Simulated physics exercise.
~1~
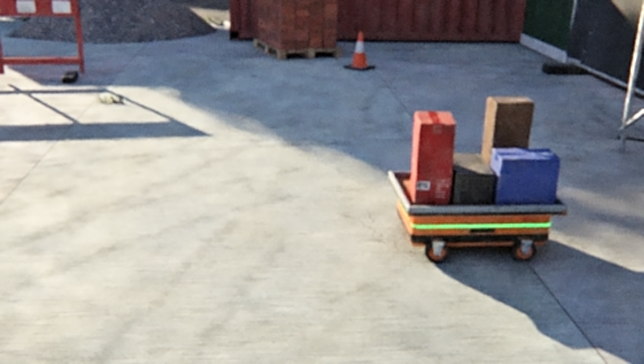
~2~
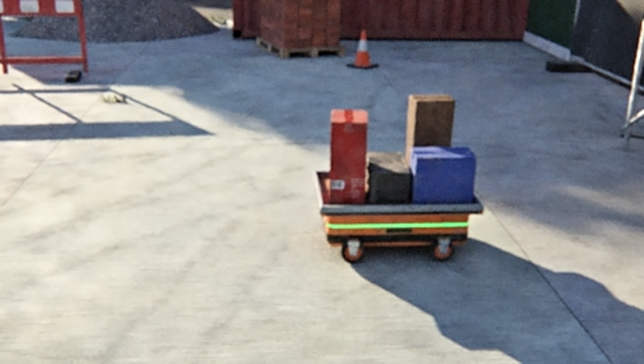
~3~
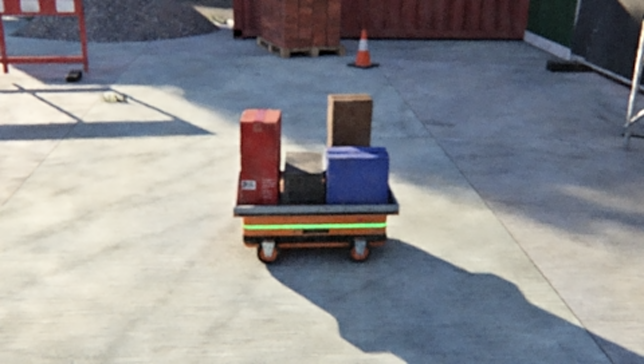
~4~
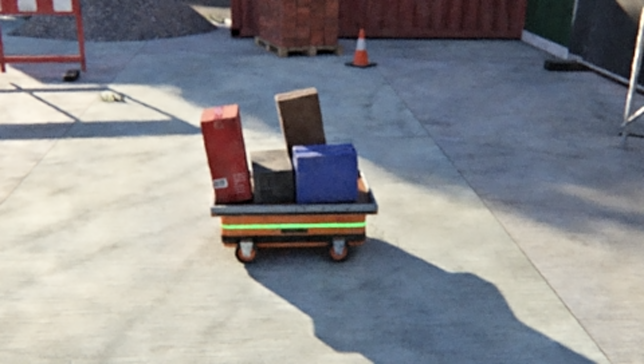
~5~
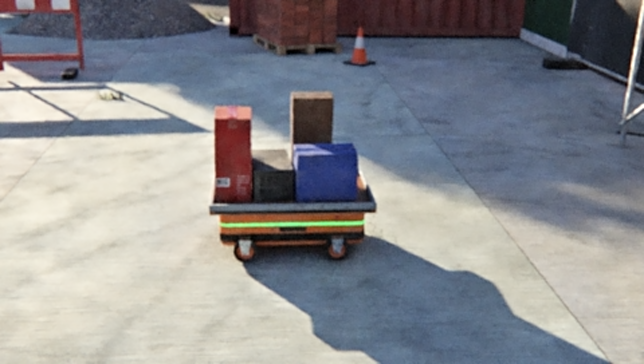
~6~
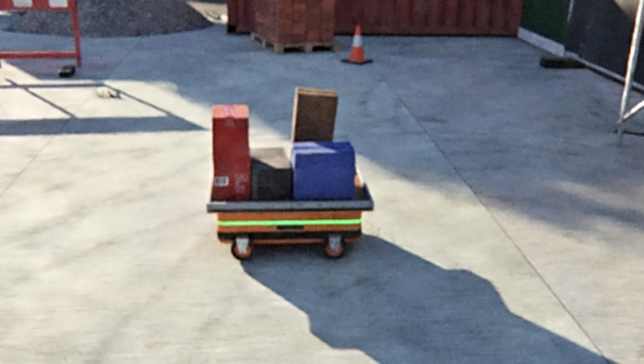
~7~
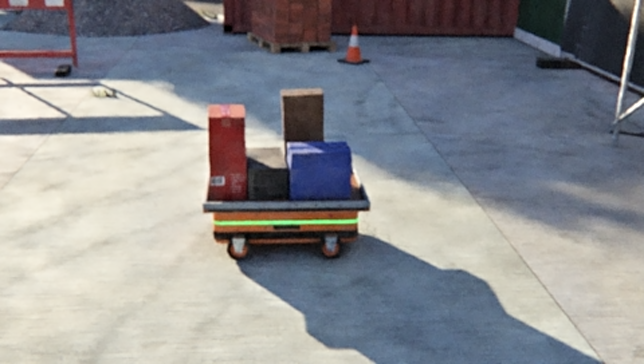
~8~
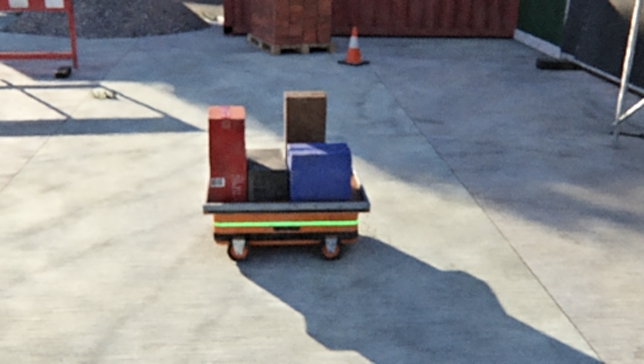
A loaded cart rolls left and stops, its tall boxes rocking but staying upright.
